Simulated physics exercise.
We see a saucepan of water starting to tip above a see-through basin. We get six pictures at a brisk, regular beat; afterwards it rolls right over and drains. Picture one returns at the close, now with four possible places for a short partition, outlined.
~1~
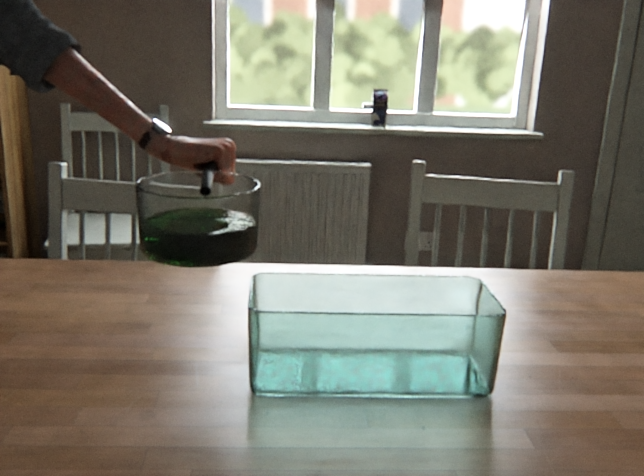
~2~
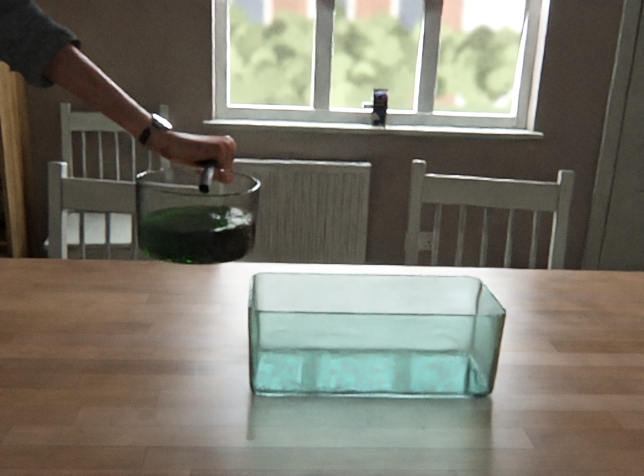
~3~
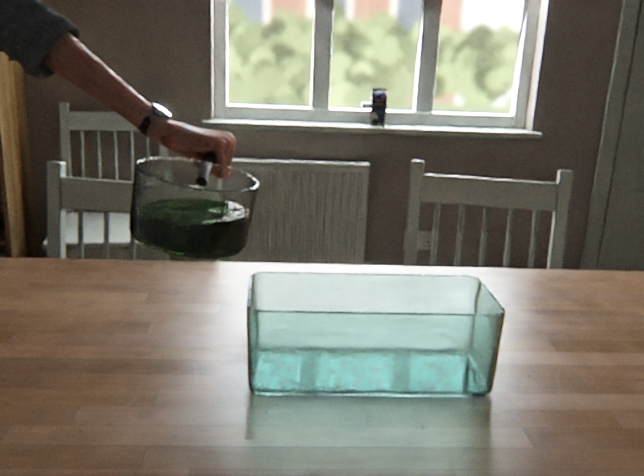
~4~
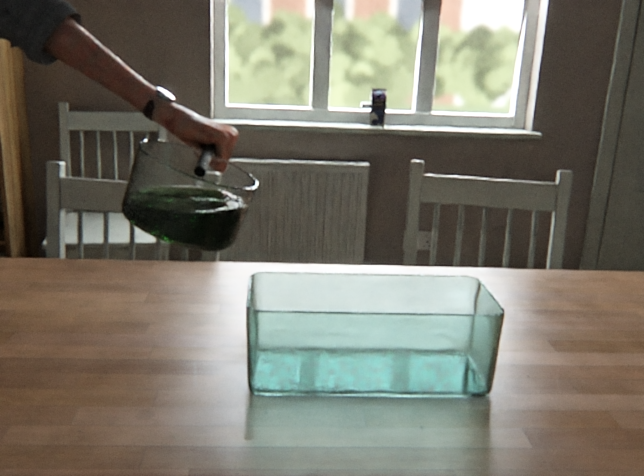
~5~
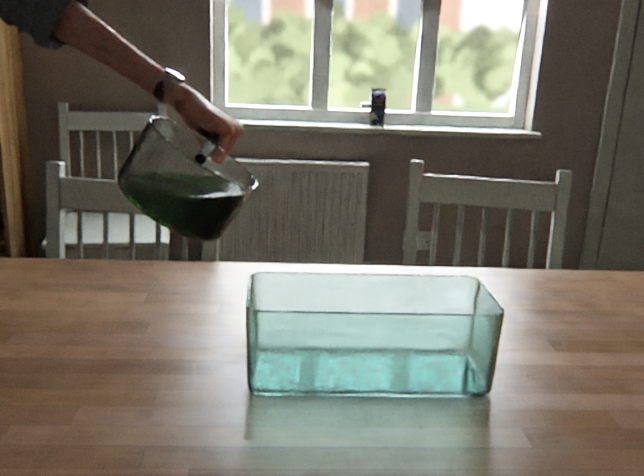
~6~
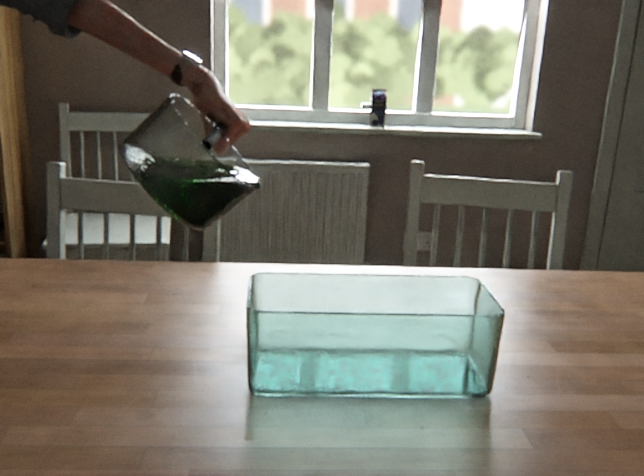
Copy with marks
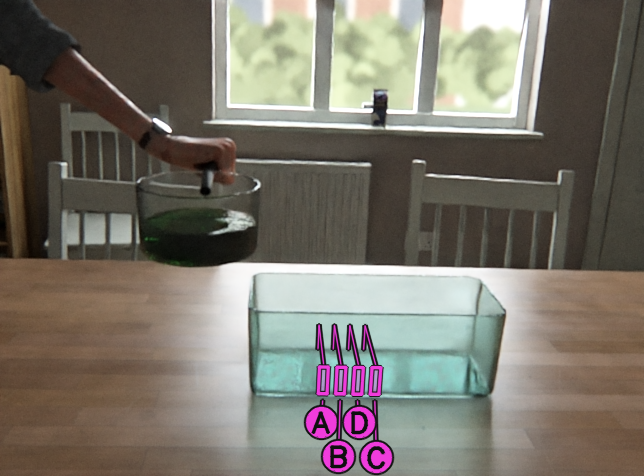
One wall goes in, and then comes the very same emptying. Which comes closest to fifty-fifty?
The best slot is B.
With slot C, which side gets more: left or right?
More ends on the left.
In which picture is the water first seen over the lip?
In picture 6.
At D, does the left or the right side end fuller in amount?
The left side.
On the marked copy, A at (322, 400); B at (340, 400); C at (374, 401); D at (357, 400).
With A, about 14 % ends left of the wall and 85 % right of it.
With B, about 49 % ends left of the wall and 49 % right of it.
With C, about 91 % ends left of the wall and 8 % right of it.
With D, about 87 % ends left of the wall and 11 % right of it.
